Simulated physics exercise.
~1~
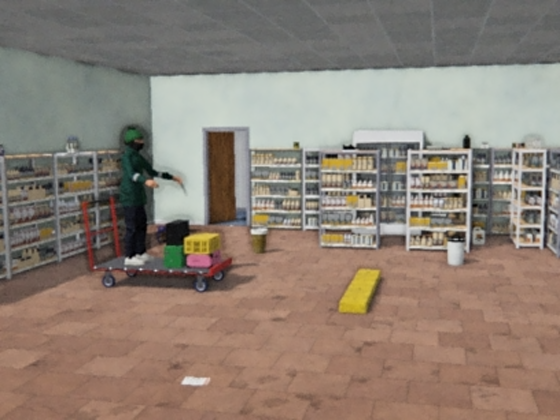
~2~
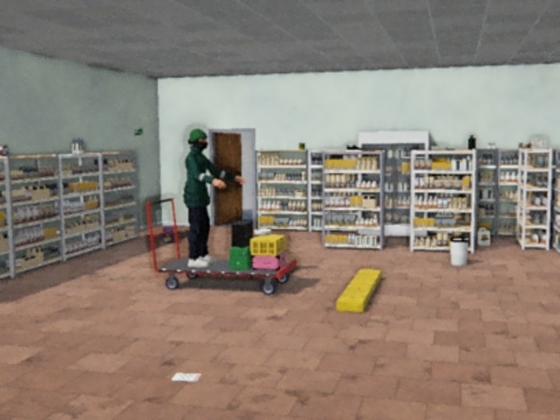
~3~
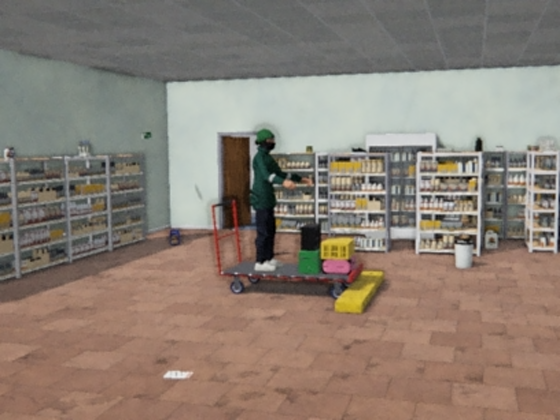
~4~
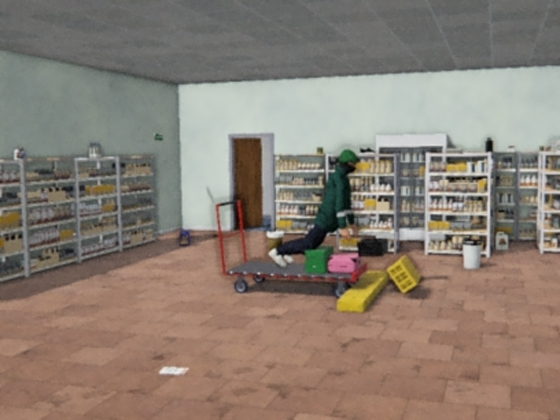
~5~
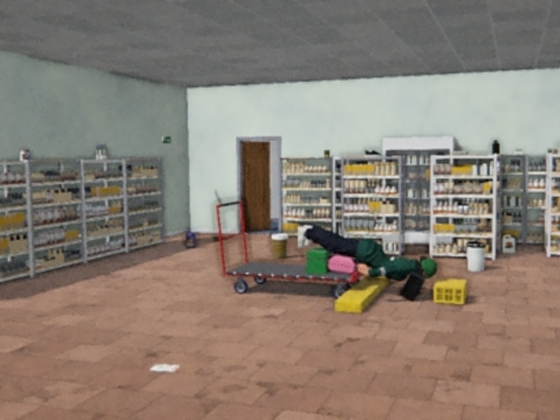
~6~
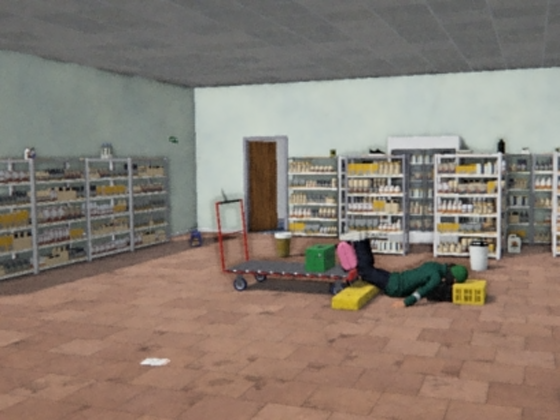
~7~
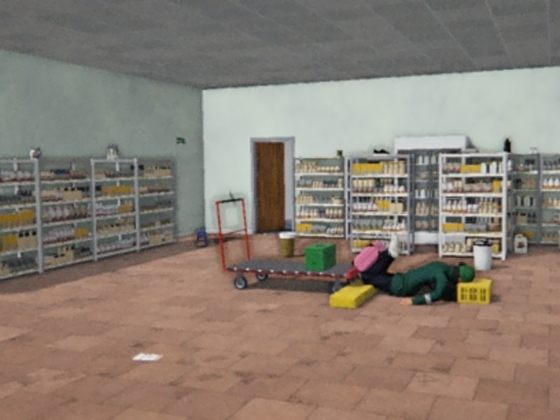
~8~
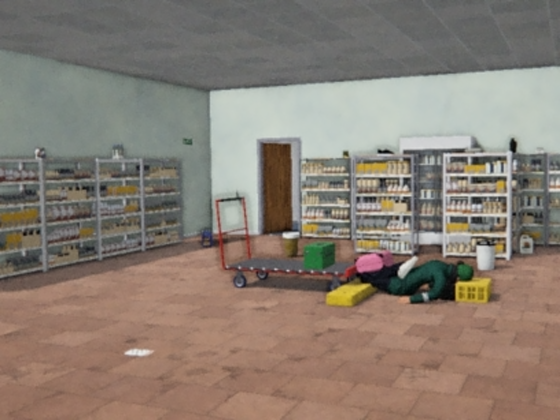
Person in green riding a platform trolley that jams at a yellow kerb, pitching forward with tumbling crates and lying crumpled beyond it.
